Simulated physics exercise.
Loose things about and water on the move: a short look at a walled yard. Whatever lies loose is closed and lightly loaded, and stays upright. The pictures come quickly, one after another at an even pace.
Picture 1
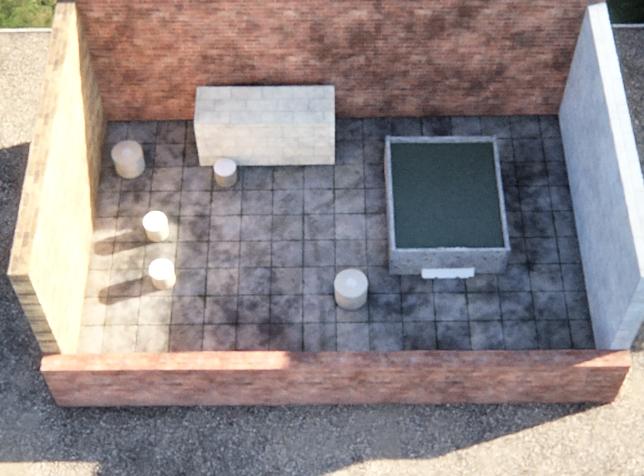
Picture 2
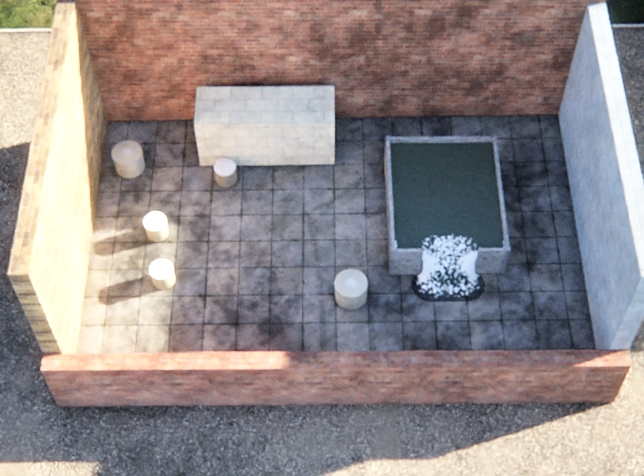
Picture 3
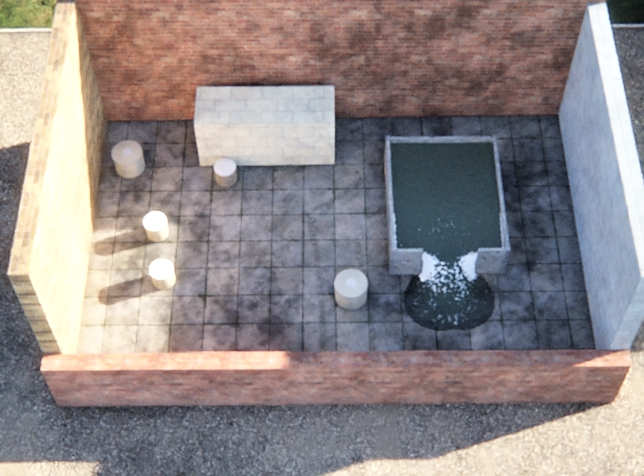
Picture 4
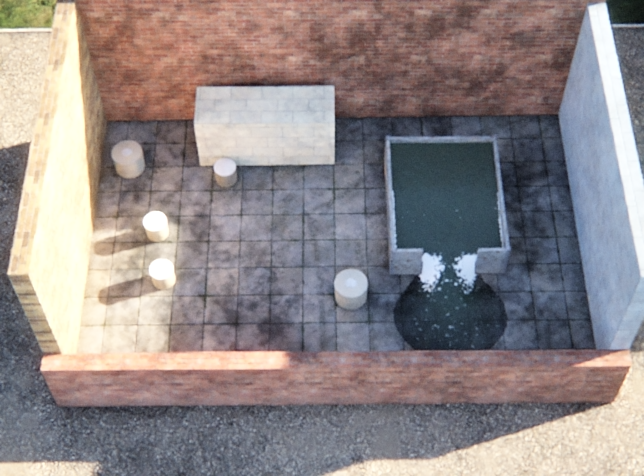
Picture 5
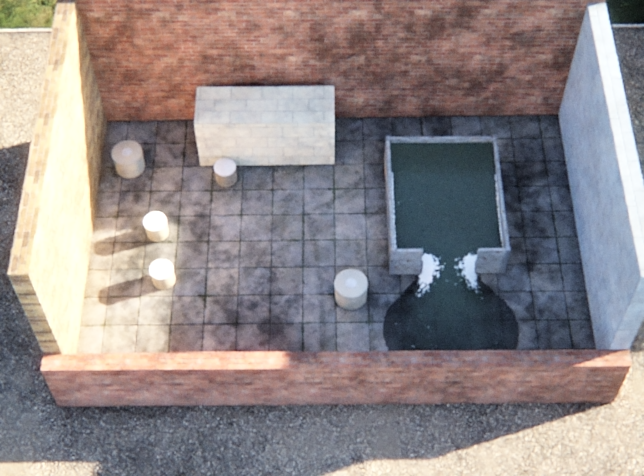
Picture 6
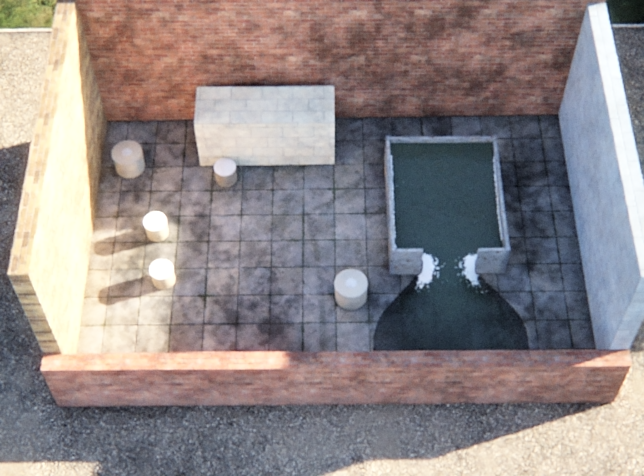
To begin with, a walled yard holds five pale round objects, a long block and a raised tank of dark water. Water then gushes through the tank's near side, foaming white, and spreads into a dark pool that widens along the front brick wall while the round objects stay still.
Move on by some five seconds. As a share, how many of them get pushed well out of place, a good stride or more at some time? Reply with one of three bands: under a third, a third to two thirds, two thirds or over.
Under a third.
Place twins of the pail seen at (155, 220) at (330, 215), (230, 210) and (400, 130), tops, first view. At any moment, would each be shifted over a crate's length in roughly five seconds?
Going by the order given: Stays in place, stays in place, stays in place.
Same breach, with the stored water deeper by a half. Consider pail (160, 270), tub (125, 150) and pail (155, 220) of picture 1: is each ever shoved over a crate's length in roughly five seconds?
Went the distance, went the distance, went the distance.
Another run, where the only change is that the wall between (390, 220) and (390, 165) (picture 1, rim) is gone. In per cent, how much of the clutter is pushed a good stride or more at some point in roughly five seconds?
It comes to roughly 80 %.
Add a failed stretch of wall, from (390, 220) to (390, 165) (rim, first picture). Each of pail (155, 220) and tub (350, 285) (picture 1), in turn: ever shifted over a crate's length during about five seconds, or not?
One after the other: Pushed that far, short of that.
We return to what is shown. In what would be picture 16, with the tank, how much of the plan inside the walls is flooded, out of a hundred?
That works out to about 35 in a hundred.
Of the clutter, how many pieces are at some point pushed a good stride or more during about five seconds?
The total here is 0.
A moment on, 0 of 5 are well off their spots; 0 afloat.
Next, 0 of 5 are well off their spots; 0 afloat.
Later, 0 of 5 are well off their spots; 0 afloat.
In the end, 0 of 5 are well off their spots, and 0 have been at some point; 0 afloat.
